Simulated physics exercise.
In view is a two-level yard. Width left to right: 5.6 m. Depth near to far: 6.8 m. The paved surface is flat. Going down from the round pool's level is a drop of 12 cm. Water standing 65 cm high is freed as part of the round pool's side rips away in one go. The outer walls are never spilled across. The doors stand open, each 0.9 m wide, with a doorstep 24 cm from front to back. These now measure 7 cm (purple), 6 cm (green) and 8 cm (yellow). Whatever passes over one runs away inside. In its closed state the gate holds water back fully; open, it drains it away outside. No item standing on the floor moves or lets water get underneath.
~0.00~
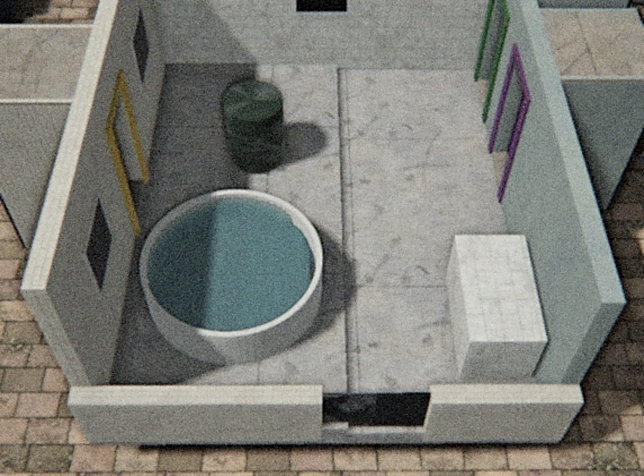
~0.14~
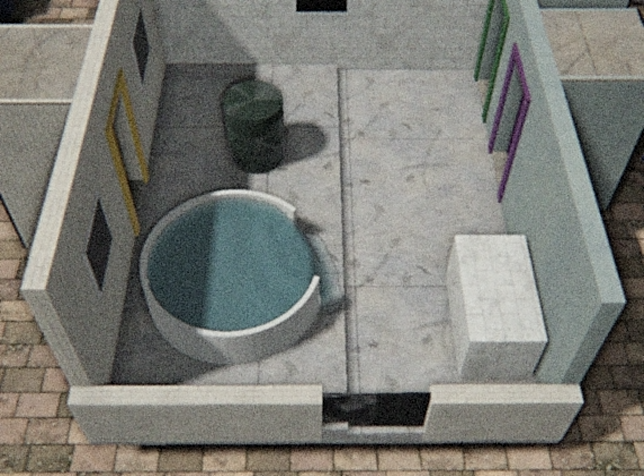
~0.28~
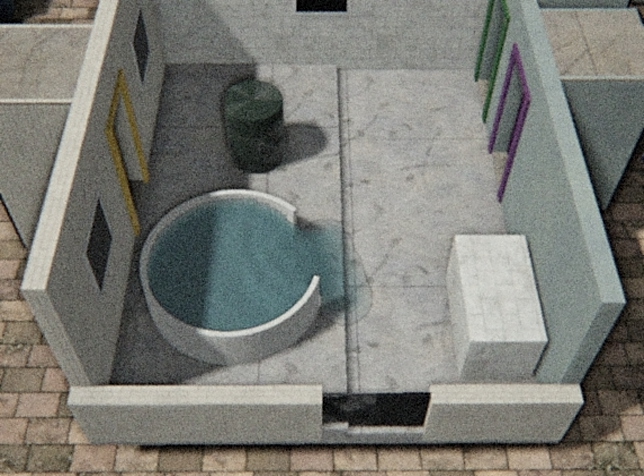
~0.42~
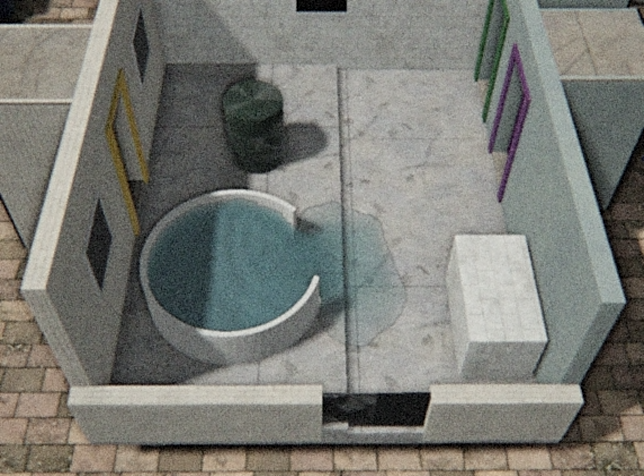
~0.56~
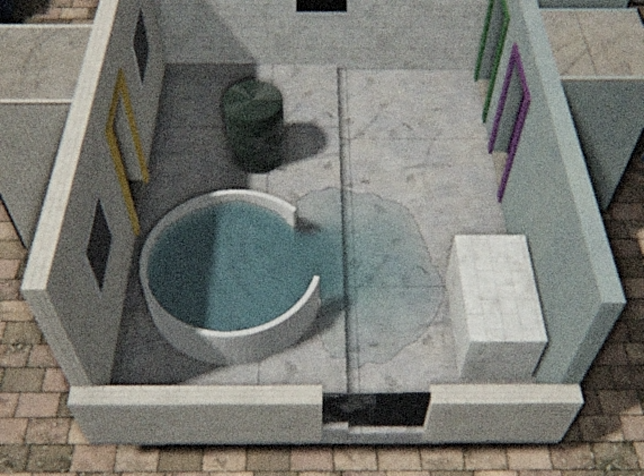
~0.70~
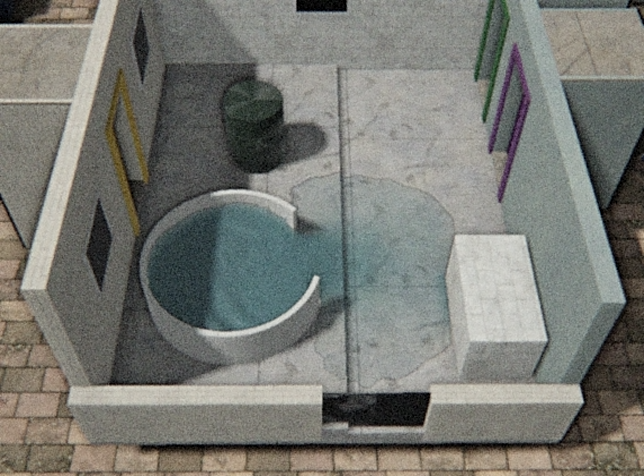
Water pouring from a round pool through a gap opened in its right side, spreading across the pale floor towards a white block.
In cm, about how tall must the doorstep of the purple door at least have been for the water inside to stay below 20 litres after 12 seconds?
It would have had to be close to 17 cm tall.
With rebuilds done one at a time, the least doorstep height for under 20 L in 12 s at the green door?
Green would need about 16 cm on its own.
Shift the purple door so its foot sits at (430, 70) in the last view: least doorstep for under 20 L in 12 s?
Minimum: About 22 cm.
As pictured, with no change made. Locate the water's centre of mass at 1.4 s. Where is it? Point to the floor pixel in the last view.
The water is centred near (299, 276).
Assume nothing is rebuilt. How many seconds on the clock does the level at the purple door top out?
1.8 s.
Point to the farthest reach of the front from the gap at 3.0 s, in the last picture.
Around pixel (476, 74).
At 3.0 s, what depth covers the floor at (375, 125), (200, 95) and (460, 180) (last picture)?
The depths come to about 1, 0 and 16 cm.
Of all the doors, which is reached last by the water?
That's the yellow door, which comes last.
After 1.4 s water covers 30 % of the floor, deepest (37 cm) near (443, 287); 7 cm at the purple door, 2 litres in over its 7 cm doorstep.
After 3.0 s water covers 50 % of the floor, deepest (36 cm) near (466, 74); 15 cm at the purple door, 74 litres in over its 7 cm doorstep.
After 12.0 s water covers 85 % of the floor, deepest (16 cm) near (542, 414); 12 cm at the purple door, 193 litres in over its 7 cm doorstep.
At the purple door as built, the water arrived by 1.2 s and peaked near 20 cm at 1.8 s.
With a doorstep of 15 cm, 33 litres would have come in within the 12 s; with 20 cm, 8 litres. So under 20 litres takes about 17 cm.
